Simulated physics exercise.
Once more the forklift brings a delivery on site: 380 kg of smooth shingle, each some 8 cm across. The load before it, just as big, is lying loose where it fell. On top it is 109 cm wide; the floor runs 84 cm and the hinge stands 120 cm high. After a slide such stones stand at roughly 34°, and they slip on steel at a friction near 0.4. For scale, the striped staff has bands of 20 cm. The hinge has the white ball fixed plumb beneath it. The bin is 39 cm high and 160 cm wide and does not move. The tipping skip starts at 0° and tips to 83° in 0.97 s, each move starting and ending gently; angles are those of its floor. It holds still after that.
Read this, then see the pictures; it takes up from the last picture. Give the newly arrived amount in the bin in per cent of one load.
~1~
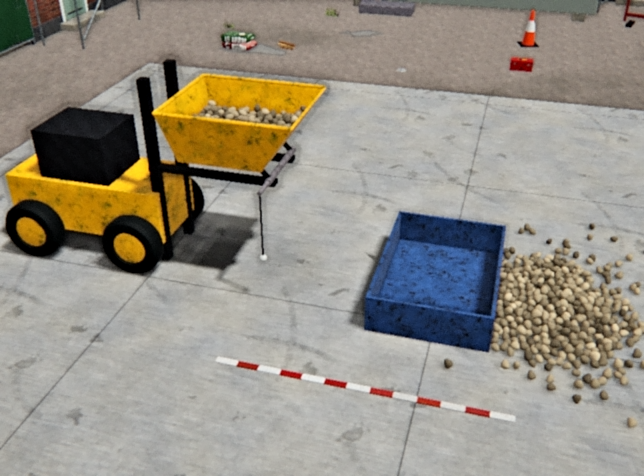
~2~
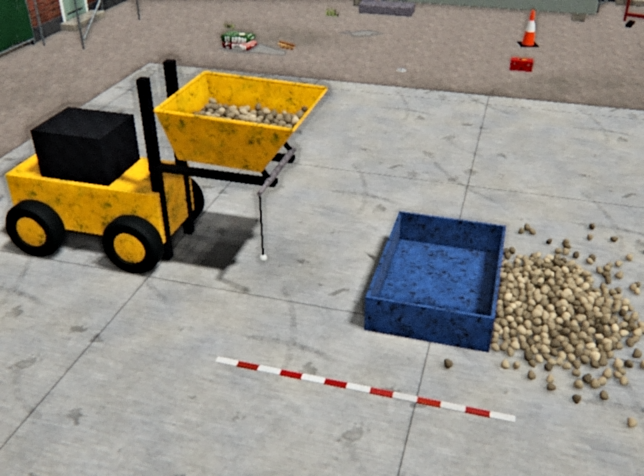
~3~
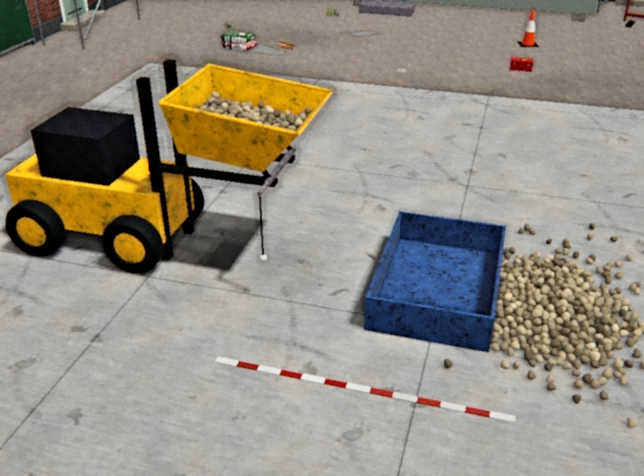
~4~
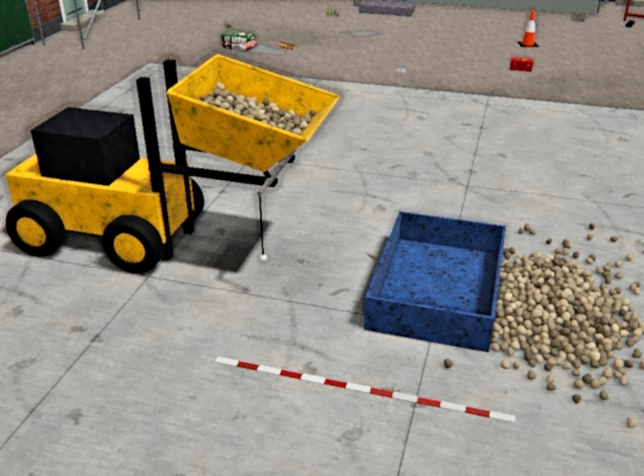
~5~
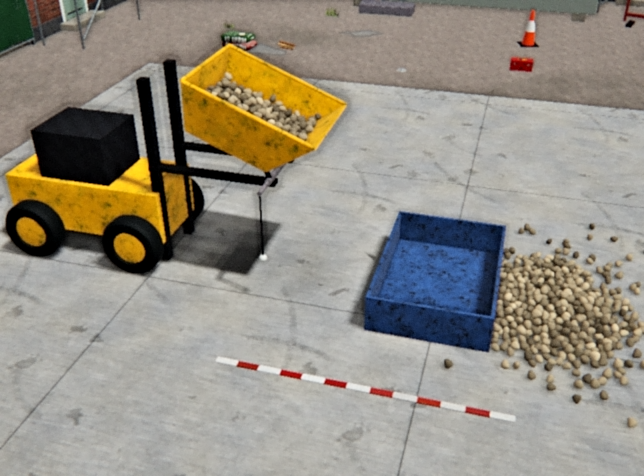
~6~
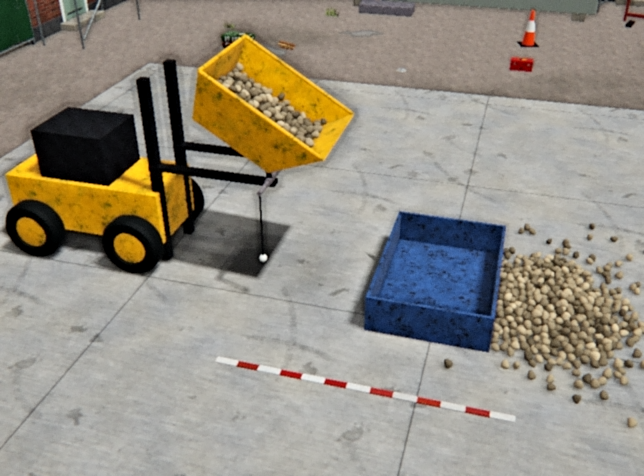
The new amount is about 81 per cent of a load.
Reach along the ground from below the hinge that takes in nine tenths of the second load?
Distance ahead of it: About 210 cm.
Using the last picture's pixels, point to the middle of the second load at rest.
Centre at roughly (437, 285).
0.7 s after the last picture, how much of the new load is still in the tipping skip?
It still holds about 75 per cent.
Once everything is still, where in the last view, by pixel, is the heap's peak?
Pretty much at (470, 279), give or take.
Then, 0.3 s after the last picture the floor is at 70°; in per cent of one load, 100 in the tipping skip, 99 beside or beyond the bin; the foremost stones are past the picture's edge.
Then, 0.7 s after the last picture the floor is at 83°; in per cent of one load, 77 in the tipping skip, 22 short of the bin, 1 in the bin, 99 beside or beyond the bin; the foremost stones are past the picture's edge.
Then, 1.0 s after the last picture the floor is at 83°; in per cent of one load, 12 in the tipping skip, 24 short of the bin, 64 in the bin, 99 beside or beyond the bin; the foremost stones are past the picture's edge.
Then, 3.6 s after the last picture the floor is at 83°; in per cent of one load, 0 in the tipping skip, 18 short of the bin, 81 in the bin, 99 beside or beyond the bin; the foremost stones are past the picture's edge. Net gain in the bin, 81.
